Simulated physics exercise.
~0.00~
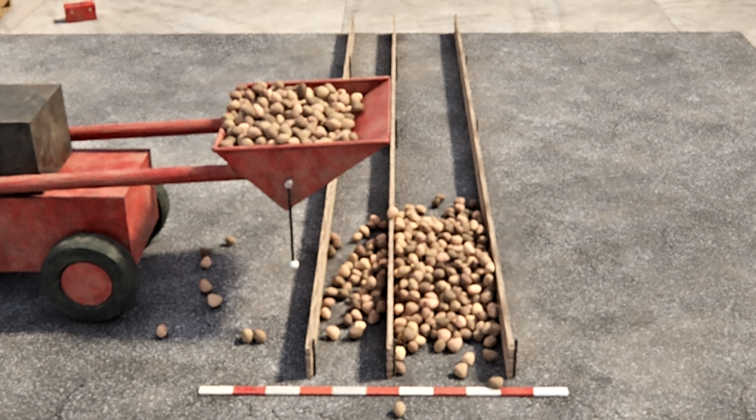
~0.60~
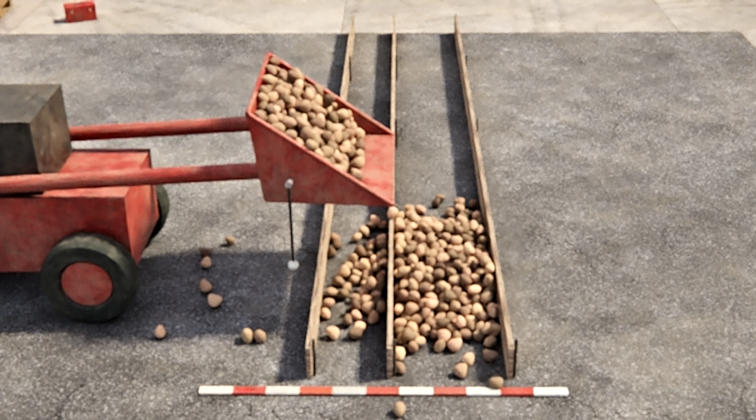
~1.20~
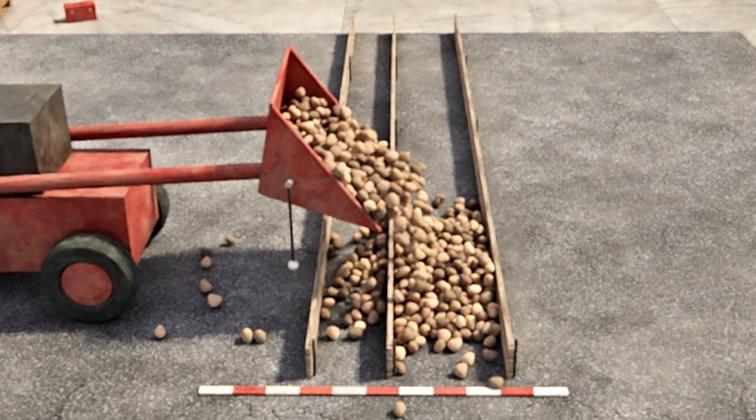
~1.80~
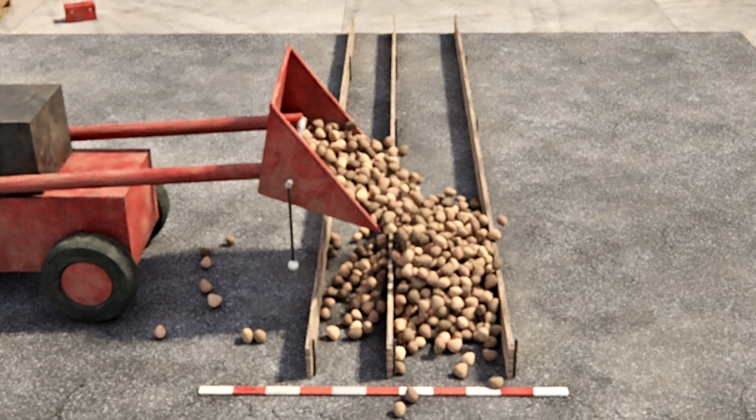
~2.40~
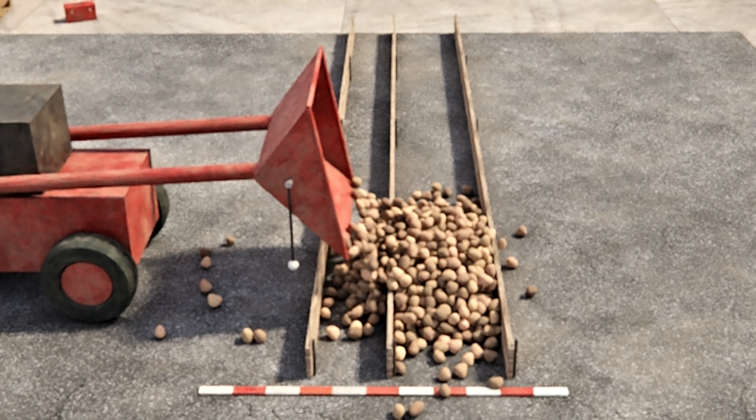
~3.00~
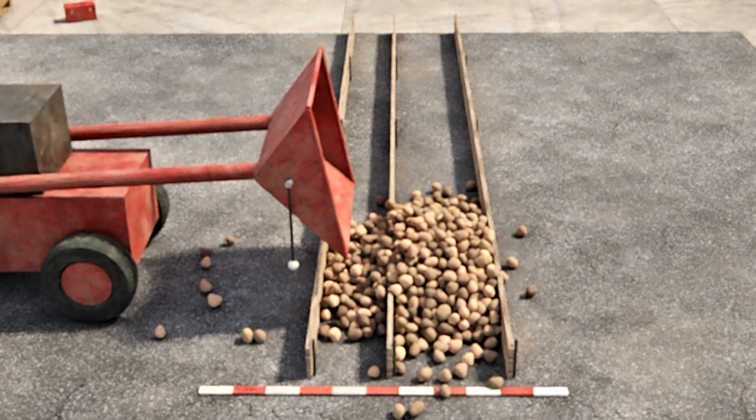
The clip opens on a red loader at the left, its raised bucket full of brown, rounded stones beside three long boards that form two bays, where an earlier heap already lies. The bucket tips down to the right, and the stones slide toward its lip. They then pour out in a thick stream onto the heap, spreading across both bays. The bucket tilts further until it is steep and empties completely. A few stones roll past the right board and toward the striped staff in front. At the end everything lies still, with most of the enlarged heap in the right bay.
